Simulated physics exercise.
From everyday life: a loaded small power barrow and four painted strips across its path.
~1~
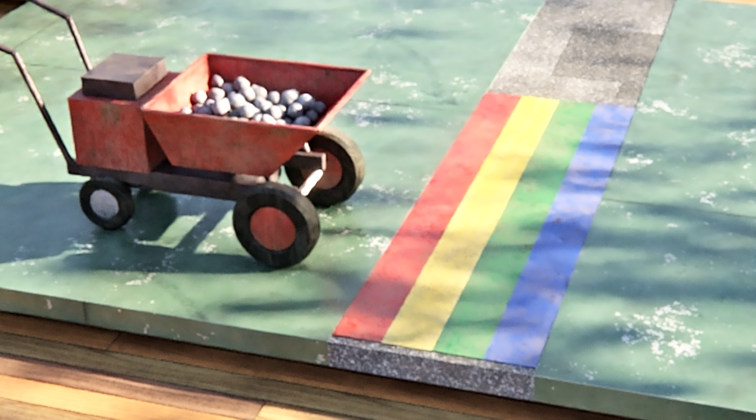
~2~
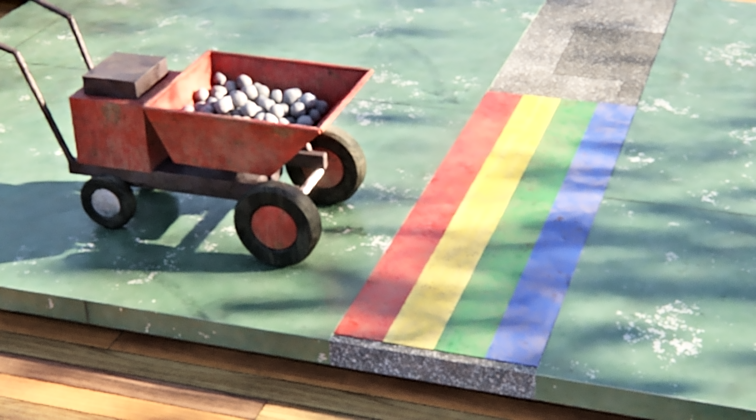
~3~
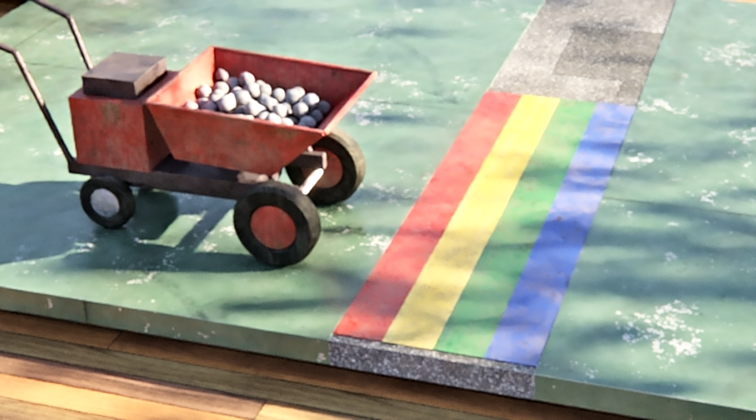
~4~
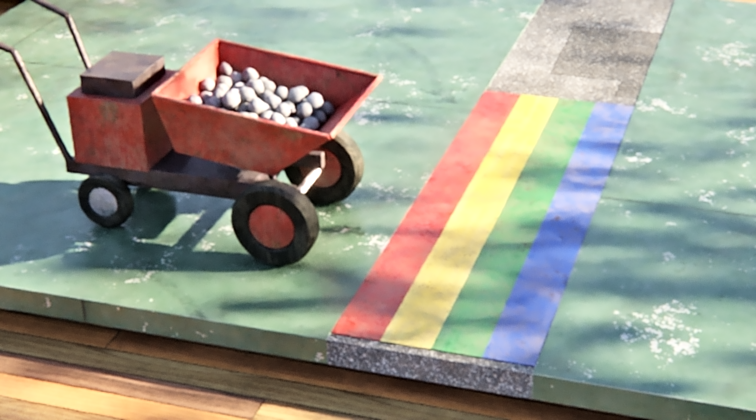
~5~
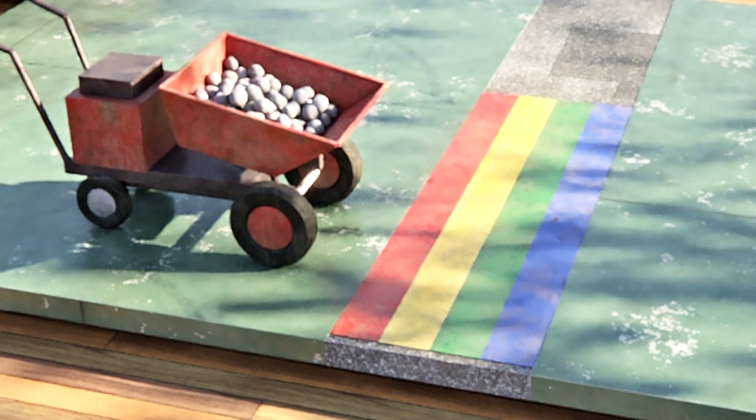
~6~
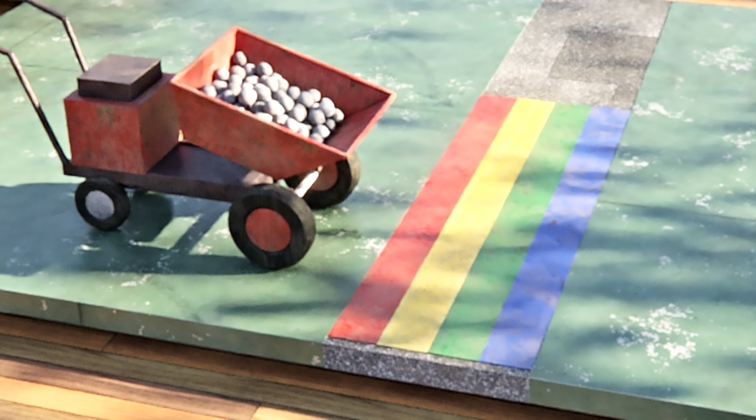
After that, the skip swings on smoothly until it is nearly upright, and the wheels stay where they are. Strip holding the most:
Yellow strip.
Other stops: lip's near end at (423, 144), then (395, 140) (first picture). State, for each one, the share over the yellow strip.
Position 1 near 0 %, position 2 near 0 %.
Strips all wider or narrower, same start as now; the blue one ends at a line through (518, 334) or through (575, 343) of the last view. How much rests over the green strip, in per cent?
Shares: Near 20 %; near 20 %.
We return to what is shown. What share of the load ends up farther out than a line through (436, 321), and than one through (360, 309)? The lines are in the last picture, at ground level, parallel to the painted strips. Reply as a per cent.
Estimate: 50 %, then 90 %.
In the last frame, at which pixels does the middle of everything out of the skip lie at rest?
At about (470, 247), give or take.
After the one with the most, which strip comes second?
The answer is the strip in green.
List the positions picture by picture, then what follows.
The first picture shows lip of the skip at (317, 131), level; top of the load at (244, 113), round cobbles; red strip at (377, 305); yellow strip at (425, 312); green strip at (474, 320); blue strip at (524, 328).
The second picture shows lip of the skip at (320, 131), level; top of the load at (246, 111).
The third picture shows lip of the skip at (324, 134), tipped barely; top of the load at (230, 105).
The fourth picture shows lip of the skip at (330, 138), tipped a little; top of the load at (234, 101).
The fifth picture shows lip of the skip at (337, 146), tipped a little; top of the load at (225, 94).
The sixth picture shows lip of the skip at (345, 157), tipped clearly; top of the load at (233, 92); red strip at (372, 306); yellow strip at (420, 314); green strip at (469, 322); blue strip at (519, 330).
Soon, skip tipped steeply; all in the skip.
A while on, skip tipped right over; most in the skip; a small part over the red strip; about a quarter over the yellow strip; a stray few over the green strip.
Towards the end, skip tipped right over; a small part in the skip; a small part over the red strip; about a third over the yellow strip; about a quarter over the green strip; a small part over the blue strip; a stray few off the paint.
Finally, skip tipped right over; a small part in the skip; a small part over the red strip; about a third over the yellow strip; about a quarter over the green strip; a small part over the blue strip; a small part off the paint.
